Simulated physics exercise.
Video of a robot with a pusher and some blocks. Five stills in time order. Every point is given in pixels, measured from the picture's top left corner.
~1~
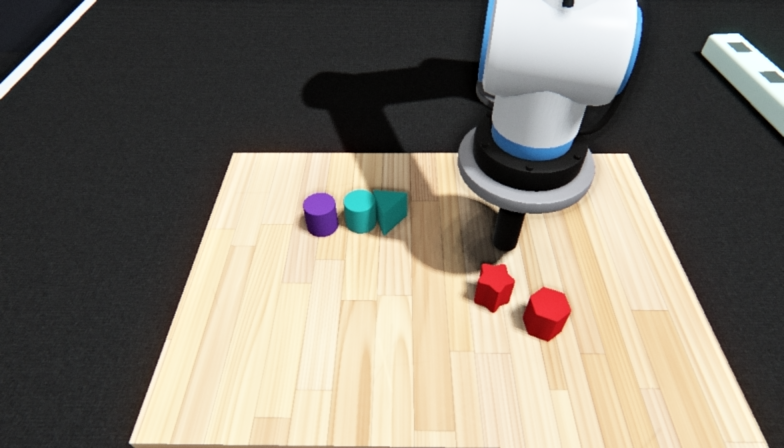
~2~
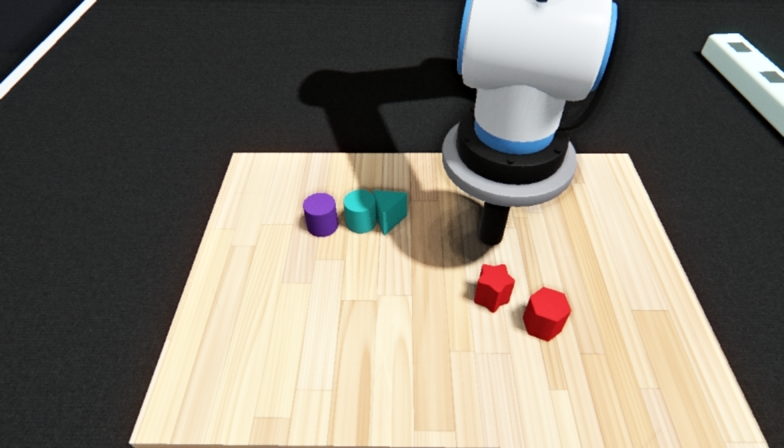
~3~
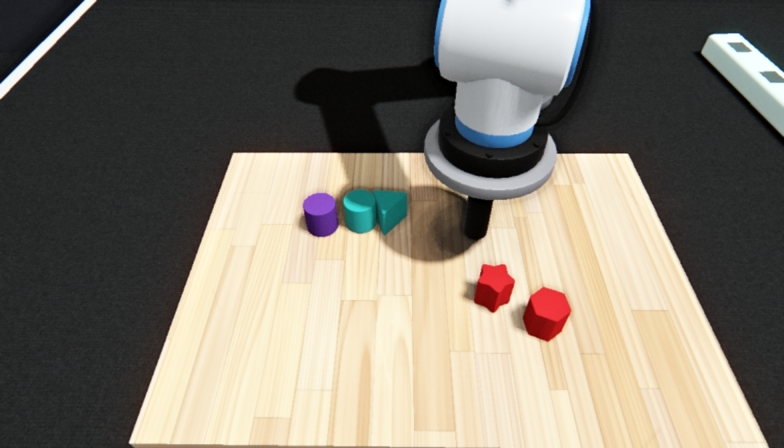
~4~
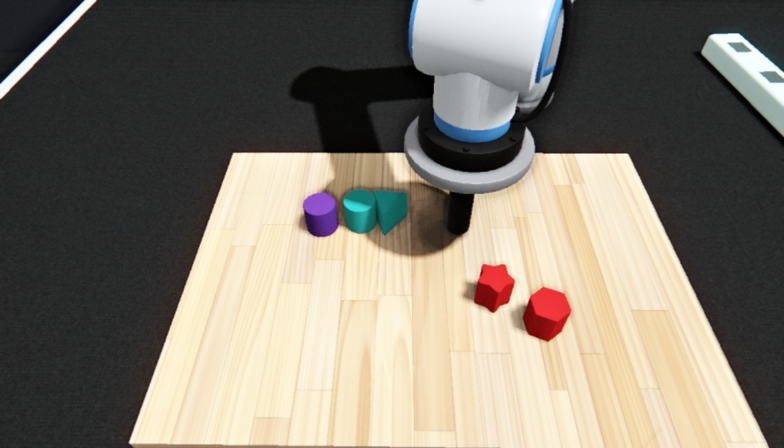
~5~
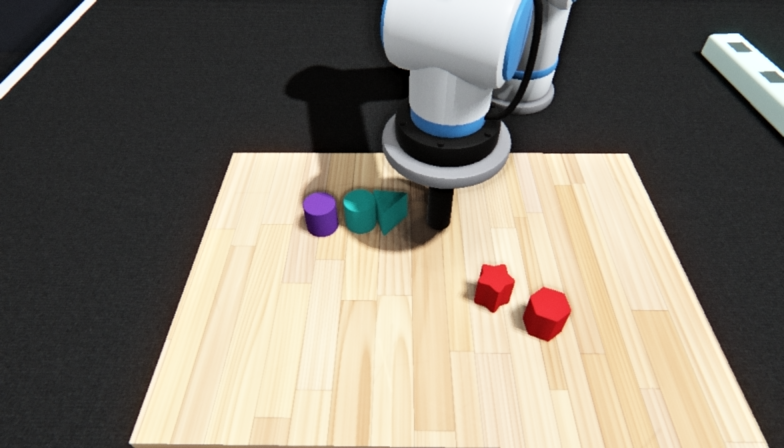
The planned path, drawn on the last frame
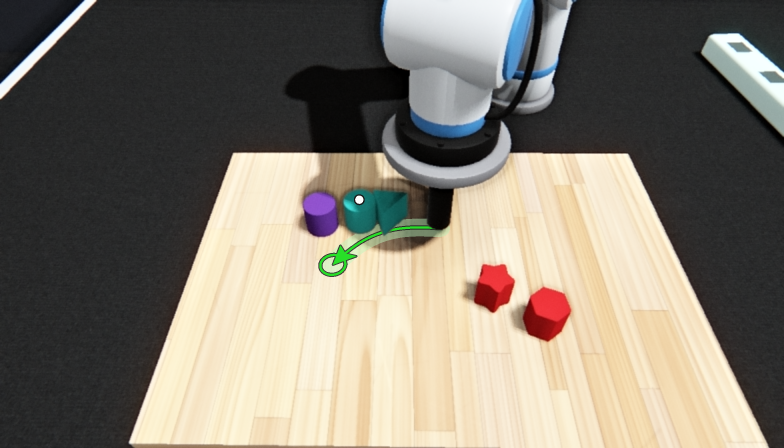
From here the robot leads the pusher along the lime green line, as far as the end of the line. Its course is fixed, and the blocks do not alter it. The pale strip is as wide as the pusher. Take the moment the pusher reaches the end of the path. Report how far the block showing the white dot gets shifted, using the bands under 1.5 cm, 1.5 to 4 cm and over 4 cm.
Once the path ends, it will sit under 1.5 cm from where it is now.
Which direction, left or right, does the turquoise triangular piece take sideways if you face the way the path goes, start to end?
The shift goes right.
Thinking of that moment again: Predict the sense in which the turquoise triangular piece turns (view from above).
The turn is clockwise.
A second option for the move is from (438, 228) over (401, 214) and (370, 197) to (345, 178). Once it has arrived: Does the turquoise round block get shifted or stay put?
It is moved from its place.
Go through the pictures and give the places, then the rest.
The first frame shows tip of the pusher (505, 243), middles of tops, purple round block (319, 203), turquoise round block (359, 200), turquoise triangular piece (388, 198).
The second frame shows pusher (491, 237), nothing pushed.
The third frame shows pusher (475, 231), nothing pushed.
The fourth frame shows pusher (458, 226), nothing pushed.
The fifth frame shows pusher (439, 222), purple round block (319, 203), turquoise round block (359, 200), turquoise triangular piece (388, 198).
The line goes from (438, 228) by way of (399, 229) and (362, 241) to (333, 265); the dot is on the turquoise round block.
What follows on the original path. One third of the way, pusher (398, 223); turquoise round block (354, 199); turquoise triangular piece (381, 196).
Two thirds of the way, pusher (361, 235); turquoise round block (349, 197); turquoise triangular piece (377, 193), turned 20° clockwise.
At the end, pusher (332, 259); purple round block unmoved; turquoise round block (349, 197); turquoise triangular piece (377, 193), turned 20° clockwise.
